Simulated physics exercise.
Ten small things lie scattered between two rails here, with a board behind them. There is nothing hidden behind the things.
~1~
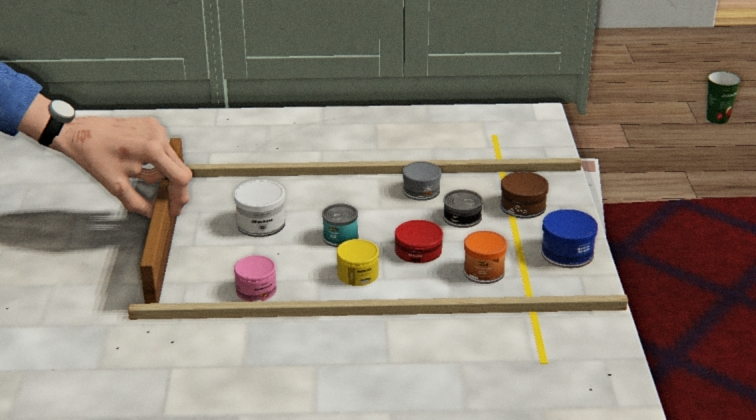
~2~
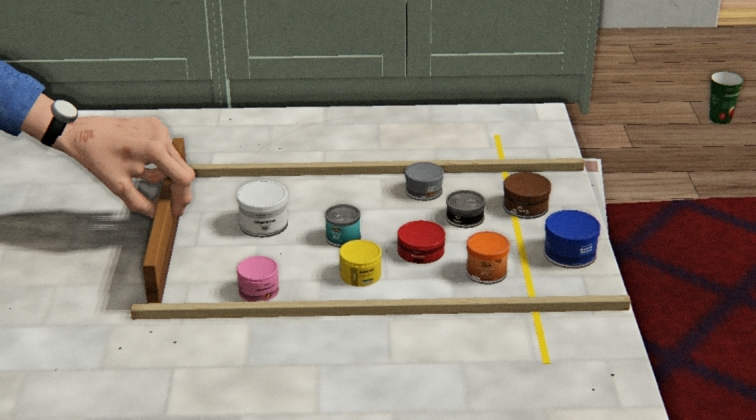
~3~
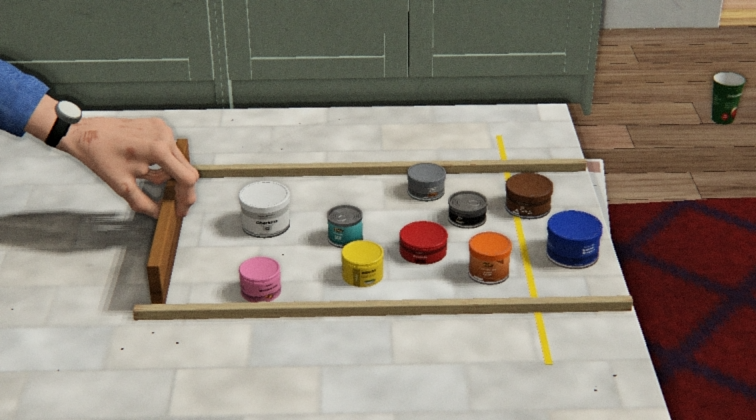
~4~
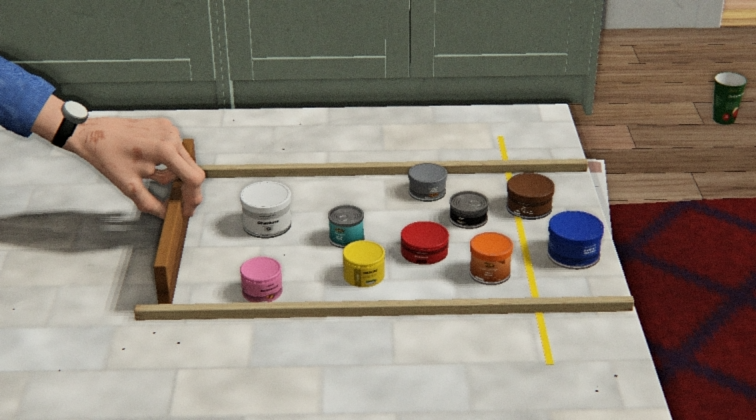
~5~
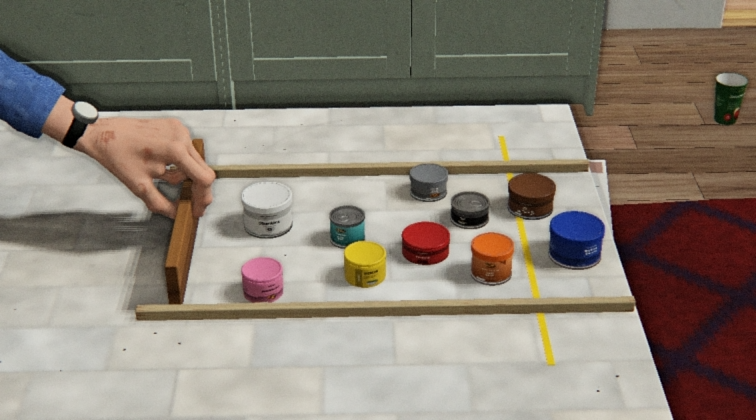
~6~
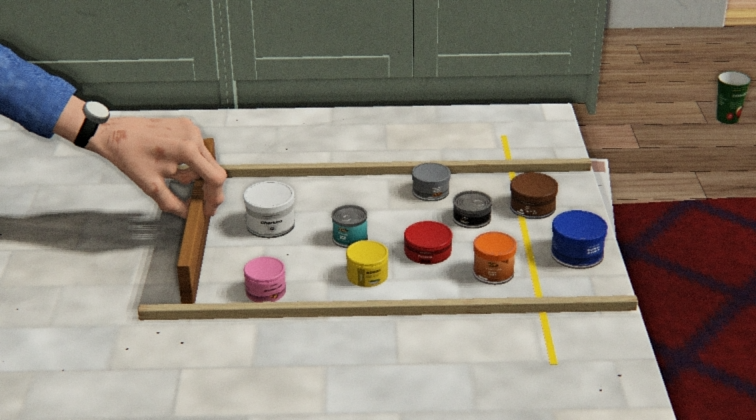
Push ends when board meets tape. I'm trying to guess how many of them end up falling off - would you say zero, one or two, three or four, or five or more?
I would say one or two.
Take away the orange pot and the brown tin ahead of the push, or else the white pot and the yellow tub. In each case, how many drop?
Try one: 1; try two: 0.
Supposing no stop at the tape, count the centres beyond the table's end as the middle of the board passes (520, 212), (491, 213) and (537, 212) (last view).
Taking the places in turn, the counts are 1, 0 and 1.
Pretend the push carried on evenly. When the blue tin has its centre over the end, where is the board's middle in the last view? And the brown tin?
Approx. (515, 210) for the first, approx. (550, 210) for the second.
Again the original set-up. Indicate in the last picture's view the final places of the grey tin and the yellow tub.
Final spots - grey tin (534, 180), yellow tub (554, 258).
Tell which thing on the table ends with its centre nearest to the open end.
Nearest at the end: The brown tin.
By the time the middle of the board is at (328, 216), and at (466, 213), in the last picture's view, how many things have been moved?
I count 4 first and 9 after.
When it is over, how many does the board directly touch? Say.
Number: 5.
Soon after, none off yet; blue tin at rest near (579, 239); brown tin at rest near (534, 196); orange pot at rest near (494, 258).
Then, none off yet; blue tin at rest near (579, 239); brown tin at rest near (545, 194); orange pot moved about its own width near (535, 266).
By the end, the number that fall off is one or two; fallen, blue tin.
